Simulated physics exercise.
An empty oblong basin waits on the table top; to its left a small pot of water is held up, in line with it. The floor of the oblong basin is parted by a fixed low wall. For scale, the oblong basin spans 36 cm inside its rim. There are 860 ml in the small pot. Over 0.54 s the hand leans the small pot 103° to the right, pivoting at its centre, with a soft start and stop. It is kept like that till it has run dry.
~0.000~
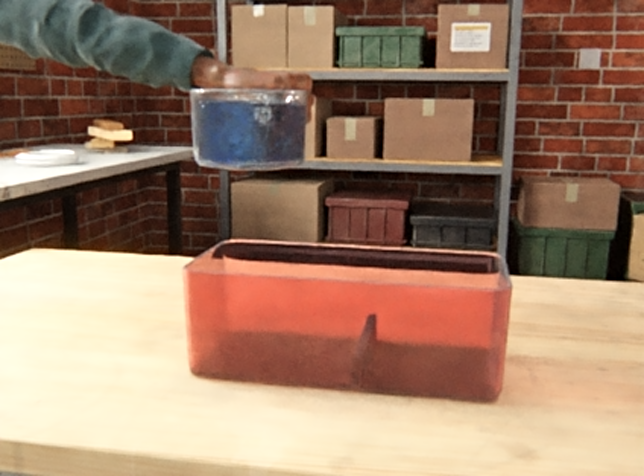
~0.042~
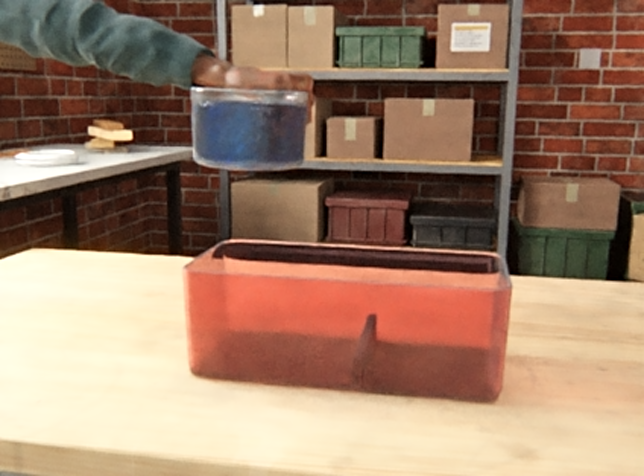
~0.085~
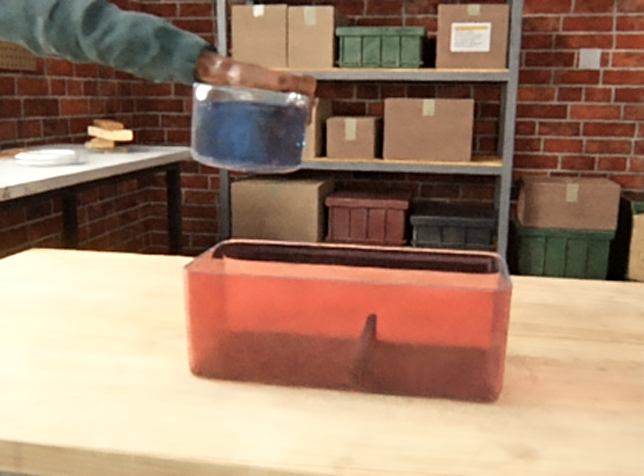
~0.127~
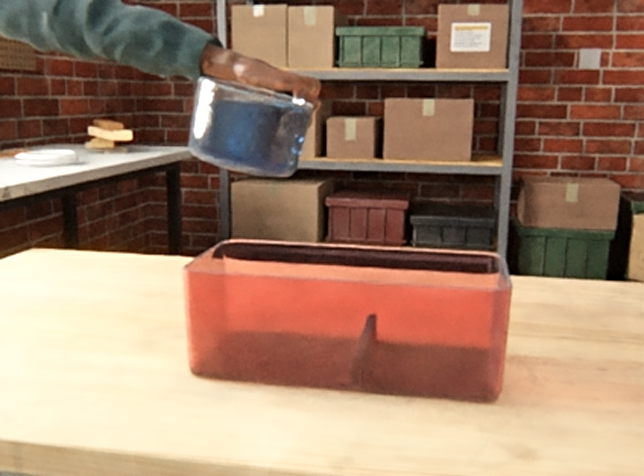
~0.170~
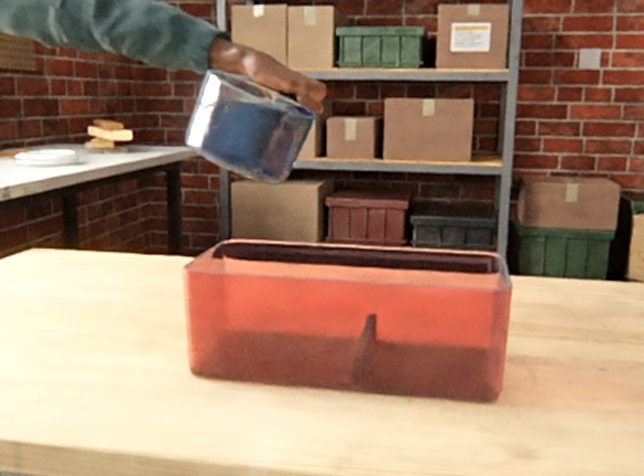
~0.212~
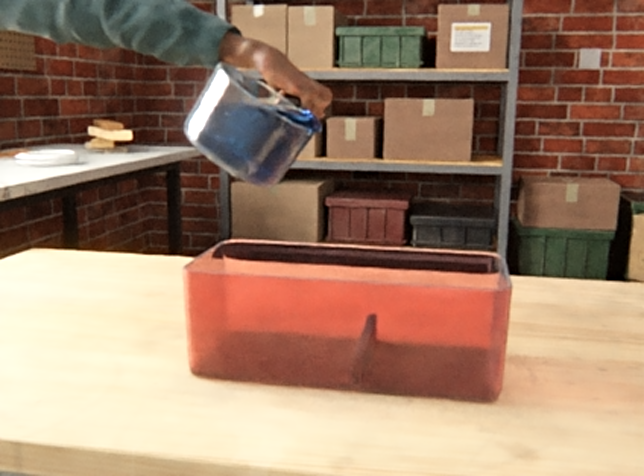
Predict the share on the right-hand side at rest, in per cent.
Roughly 39 per cent is past the wall.
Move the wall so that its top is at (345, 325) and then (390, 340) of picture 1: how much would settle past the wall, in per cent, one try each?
In turn about 70 and 20 per cent.
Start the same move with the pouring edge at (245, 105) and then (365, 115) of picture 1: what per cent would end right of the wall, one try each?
In turn about 20 and 85 per cent.
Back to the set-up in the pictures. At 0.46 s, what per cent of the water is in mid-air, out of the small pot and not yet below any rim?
About 44 per cent.
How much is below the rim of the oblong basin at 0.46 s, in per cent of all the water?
Near 20 in a hundred.
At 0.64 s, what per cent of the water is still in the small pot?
Some 8 per cent.
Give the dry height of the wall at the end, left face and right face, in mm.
Some 18 mm on the left and 22 mm on the right.
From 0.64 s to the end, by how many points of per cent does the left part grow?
About 18 per cent.
Then, 0.46 s in, the tilt is 98° and 36 per cent is still to pour, 7 is left of the wall and 14 right of it.
Then, 0.64 s in, the tilt is 103° and 8 per cent is still to pour, 41 is left of the wall and 42 right of it.
Then, 0.83 s in, the tilt is 103° and 1 per cent is still to pour, 55 is left of the wall and 38 right of it.
Then, 1.04 s in, the tilt is 103° and 0 per cent is still to pour, 59 is left of the wall and 39 right of it.
Finally, 59 per cent lies left of the wall, 39 right of it and 1 outside.
